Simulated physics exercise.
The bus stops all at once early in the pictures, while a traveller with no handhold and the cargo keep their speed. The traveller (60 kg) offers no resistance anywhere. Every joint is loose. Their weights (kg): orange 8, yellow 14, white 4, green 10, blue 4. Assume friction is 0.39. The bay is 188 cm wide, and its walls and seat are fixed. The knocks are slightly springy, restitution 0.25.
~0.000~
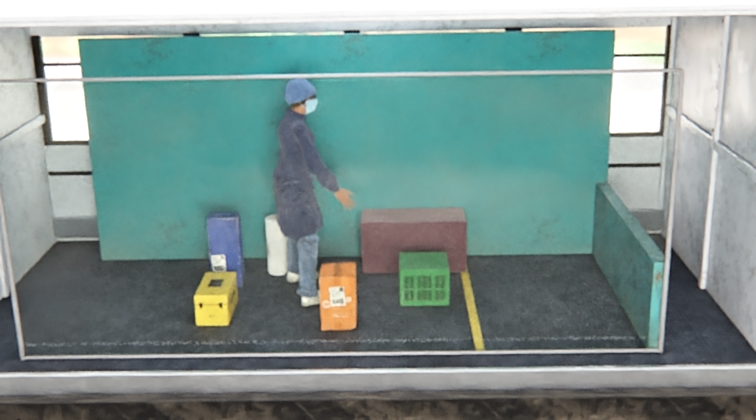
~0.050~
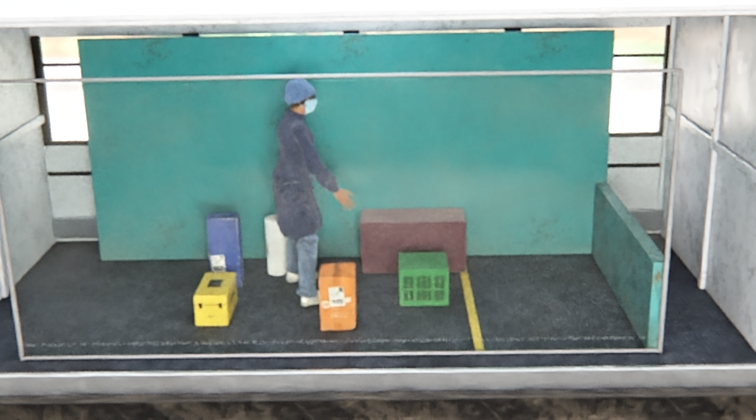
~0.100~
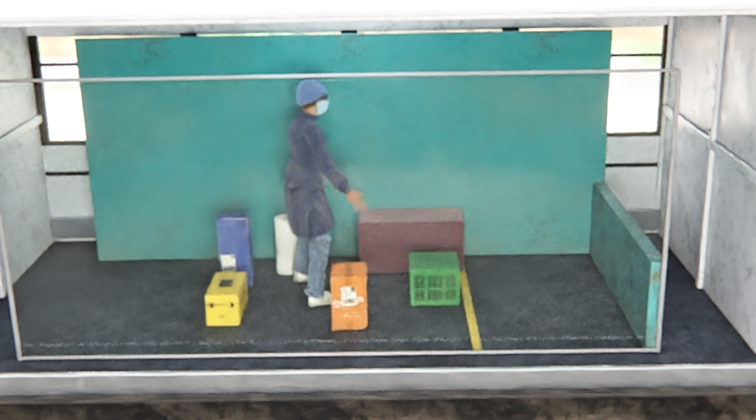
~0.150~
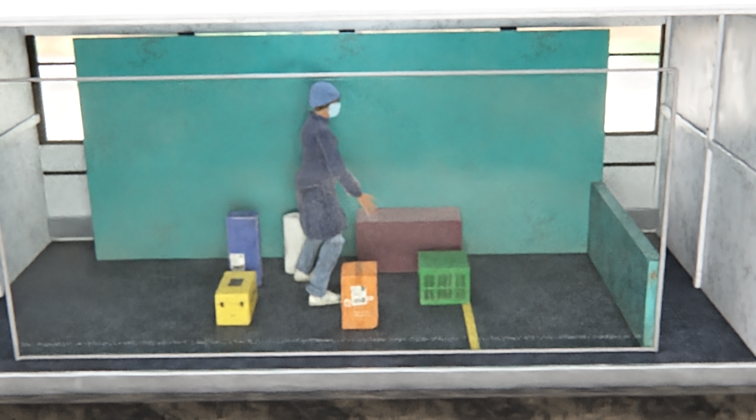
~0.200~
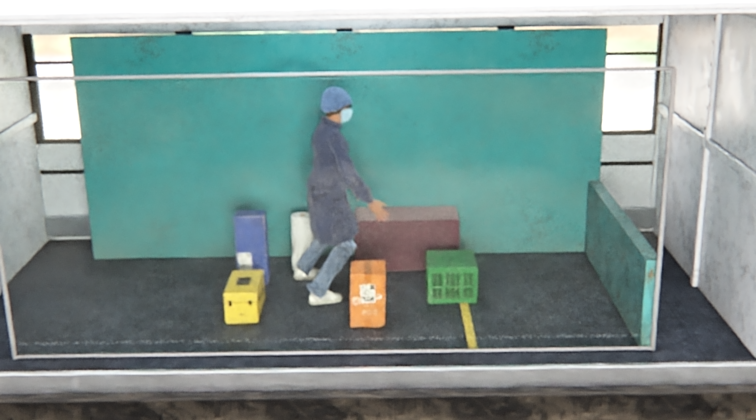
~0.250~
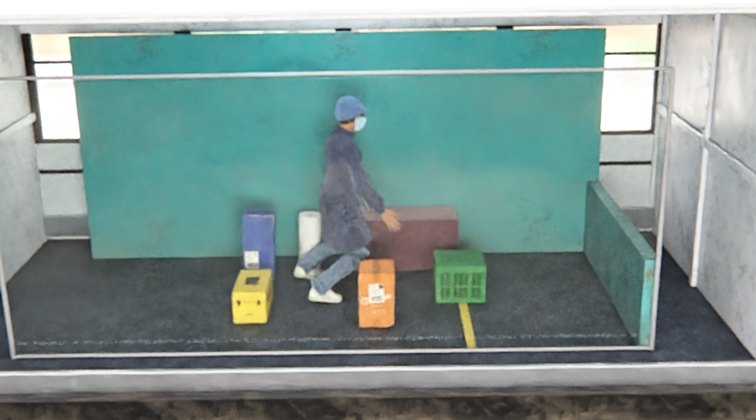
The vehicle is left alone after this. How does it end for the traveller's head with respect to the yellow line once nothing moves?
It goes beyond the line.
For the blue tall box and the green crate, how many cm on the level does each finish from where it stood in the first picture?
Distances - blue tall box 90, green crate 70.
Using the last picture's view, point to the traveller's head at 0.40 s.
(391, 165).
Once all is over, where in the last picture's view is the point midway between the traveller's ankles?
Estimate: About (365, 270).
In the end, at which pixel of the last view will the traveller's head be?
Near (510, 244).
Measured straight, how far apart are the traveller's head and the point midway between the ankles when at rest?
About 120 cm.
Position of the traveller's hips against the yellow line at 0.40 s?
Short of it by around 60 cm.
After 0.40 s the traveller's head is 53 cm short of the yellow line, near (391, 165) in the last picture's view; the traveller's hips 60 cm short of the yellow line.
After 0.65 s the traveller's head is 23 cm past the yellow line, near (488, 214) in the last picture's view.
After 1.05 s the traveller's head is 41 cm past the yellow line, near (511, 245) in the last picture's view; the traveller's hips 2 cm short of the yellow line.
When all is still (1.9 s), orange pack stops short of the yellow line; yellow toolbox stops short of the yellow line; white roll stops short of the yellow line; green crate crosses the yellow line; blue tall box stops short of the yellow line; traveller's head crosses the yellow line.
